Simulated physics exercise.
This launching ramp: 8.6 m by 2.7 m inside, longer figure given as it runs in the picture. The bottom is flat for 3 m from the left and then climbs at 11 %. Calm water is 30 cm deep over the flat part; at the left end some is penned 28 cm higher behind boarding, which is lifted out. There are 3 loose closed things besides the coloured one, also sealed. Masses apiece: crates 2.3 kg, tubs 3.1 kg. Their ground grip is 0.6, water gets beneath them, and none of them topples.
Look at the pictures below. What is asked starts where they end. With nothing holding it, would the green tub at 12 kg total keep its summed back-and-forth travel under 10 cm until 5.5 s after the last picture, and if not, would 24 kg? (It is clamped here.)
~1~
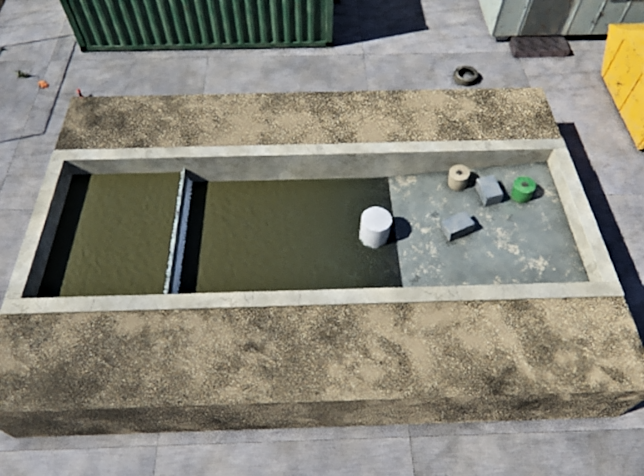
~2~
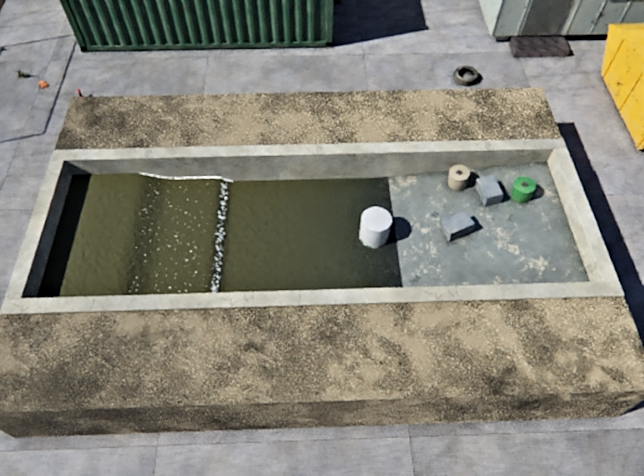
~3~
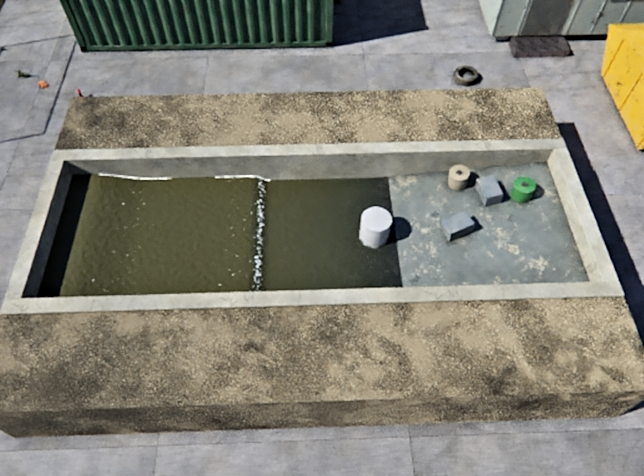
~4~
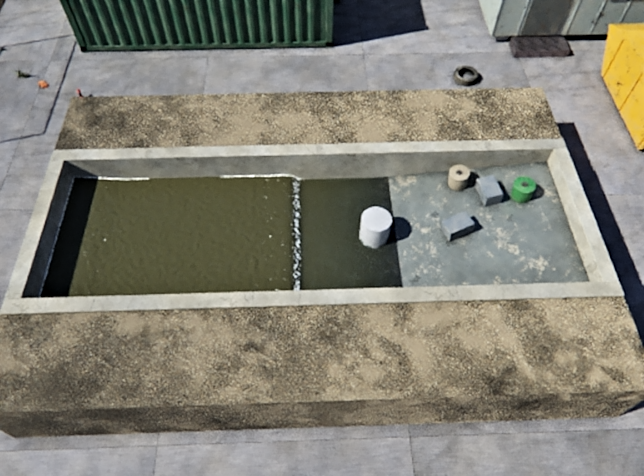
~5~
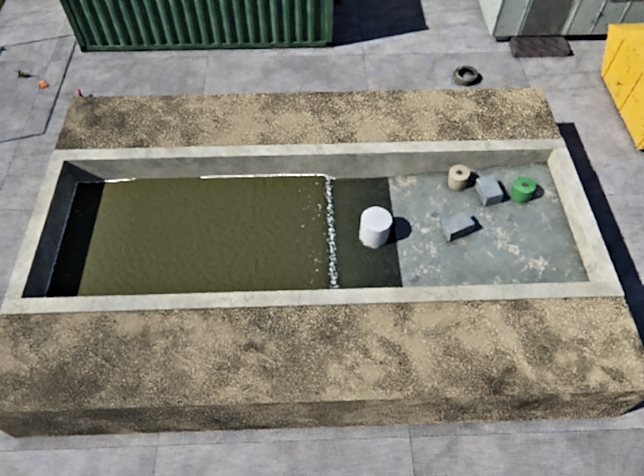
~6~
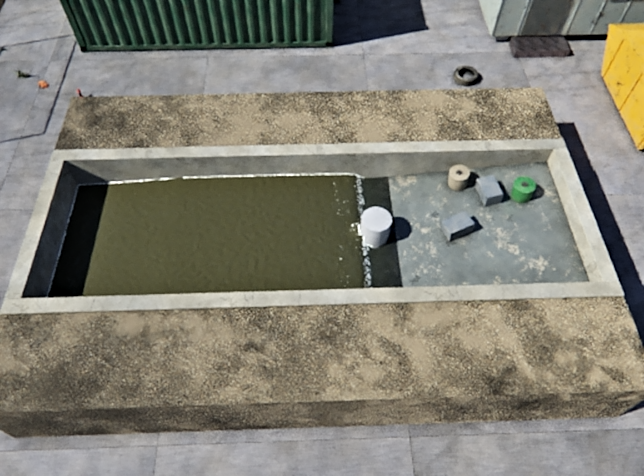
Yes.
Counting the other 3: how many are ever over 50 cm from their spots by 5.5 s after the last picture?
3.
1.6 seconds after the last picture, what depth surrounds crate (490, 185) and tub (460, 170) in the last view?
About 3 and 5 cm.
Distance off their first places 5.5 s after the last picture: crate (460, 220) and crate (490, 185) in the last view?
One is off by 120 cm, the other by 250 cm, in the order asked.
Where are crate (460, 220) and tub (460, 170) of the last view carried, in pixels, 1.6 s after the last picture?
Roughly (499, 221), then roughly (494, 167).
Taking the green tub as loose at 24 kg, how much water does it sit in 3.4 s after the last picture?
About 6 cm.
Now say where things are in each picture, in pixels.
The green tub at (527, 184), on the bottom; 14.9 m2 under water; 0 of 4 have shifted, in the first frame.
The green tub at (527, 184) rests on the ground; water covers 14.9 m2; 0 of 4 have shifted, in the second frame.
The green tub at (527, 184), on the bottom; 14.9 m2 under water; 0 of 4 have shifted, in the third frame.
The green tub at (527, 184), on the bottom; water covers 14.9 m2; 0 of 4 have shifted, in the fourth frame.
The green tub at (527, 184), on the bottom; water covers 14.9 m2; 0 of 4 have shifted, in the fifth frame.
The green tub at (527, 184) rests on the ground; water covers 14.9 m2; 0 of 4 have shifted, in the sixth frame.
Then, 0.6 s after the last picture the green tub would be 0 cm from its start with 12 kg and 0 cm from its start with 24 kg; 0 cm of water round it then.
Then, 1.6 s after the last picture the green tub would be 0 cm from its start with 12 kg and 0 cm from its start with 24 kg; 0 cm of water round it then.
Then, 3.4 s after the last picture the green tub would be 0 cm from its start with 12 kg and 0 cm from its start with 24 kg; 6 cm of water round it then.
Then, 5.5 s after the last picture the green tub would be 0 cm from its start with 12 kg and 0 cm from its start with 24 kg; 1 cm of water round it then.
